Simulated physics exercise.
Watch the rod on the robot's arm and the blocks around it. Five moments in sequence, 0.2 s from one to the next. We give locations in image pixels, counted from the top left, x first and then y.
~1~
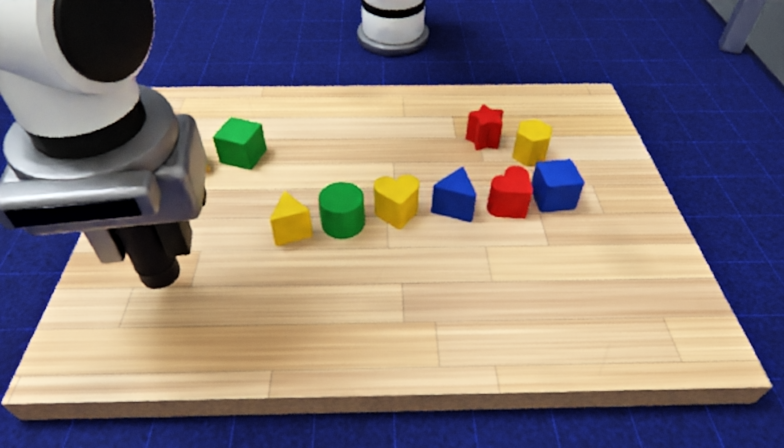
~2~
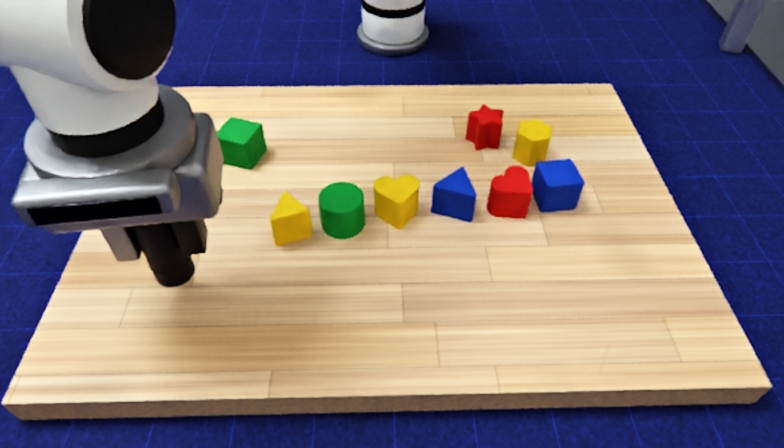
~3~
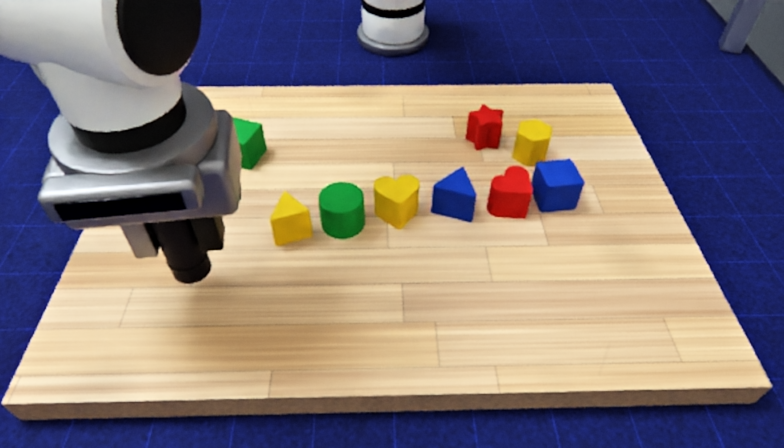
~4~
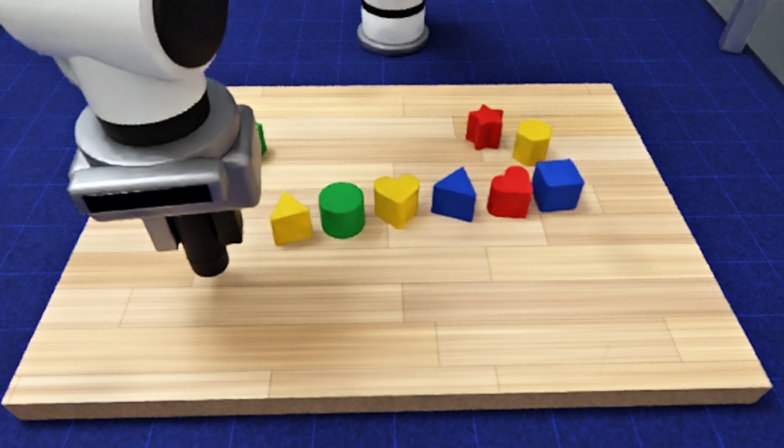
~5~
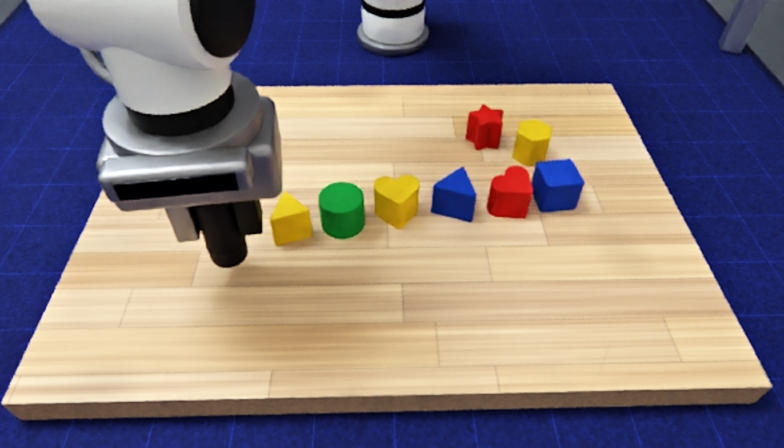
To begin with, a robot arm holds a dark rod over the left side of a wooden board, with colourful blocks spread across it. The arm slides steadily right and slightly away from the viewer, gradually covering the green block behind it, and the rod nears the yellow triangular piece while the visible blocks stay still.
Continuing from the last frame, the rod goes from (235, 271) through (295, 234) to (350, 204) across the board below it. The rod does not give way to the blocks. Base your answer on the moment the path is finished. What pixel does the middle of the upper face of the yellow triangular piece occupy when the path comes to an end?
It will likely be found at (339, 160).
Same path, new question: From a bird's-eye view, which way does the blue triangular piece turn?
The blue triangular piece rotates counterclockwise.
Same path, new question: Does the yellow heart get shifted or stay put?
It is no longer where it was.
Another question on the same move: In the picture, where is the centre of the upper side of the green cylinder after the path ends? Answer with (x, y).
Around pixel (387, 174).
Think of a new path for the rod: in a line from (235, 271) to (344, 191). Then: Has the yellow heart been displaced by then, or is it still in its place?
That block gets shifted.
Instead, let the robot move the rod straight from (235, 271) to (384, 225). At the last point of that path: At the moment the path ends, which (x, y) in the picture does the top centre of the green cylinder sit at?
Near (369, 174).
On the path given first. One third of the way, rod (272, 229); yellow triangular piece (301, 197); green cylinder (345, 195).
Two thirds of the way, rod (312, 208); yellow triangular piece (322, 177), turned 65° anticlockwise; green cylinder (354, 189).
At the end, rod (349, 188); yellow triangular piece (339, 160), turned 135° anticlockwise; green cylinder (387, 174); yellow heart (428, 187), turned 40° clockwise; blue triangular piece (468, 185), turned 35° anticlockwise.
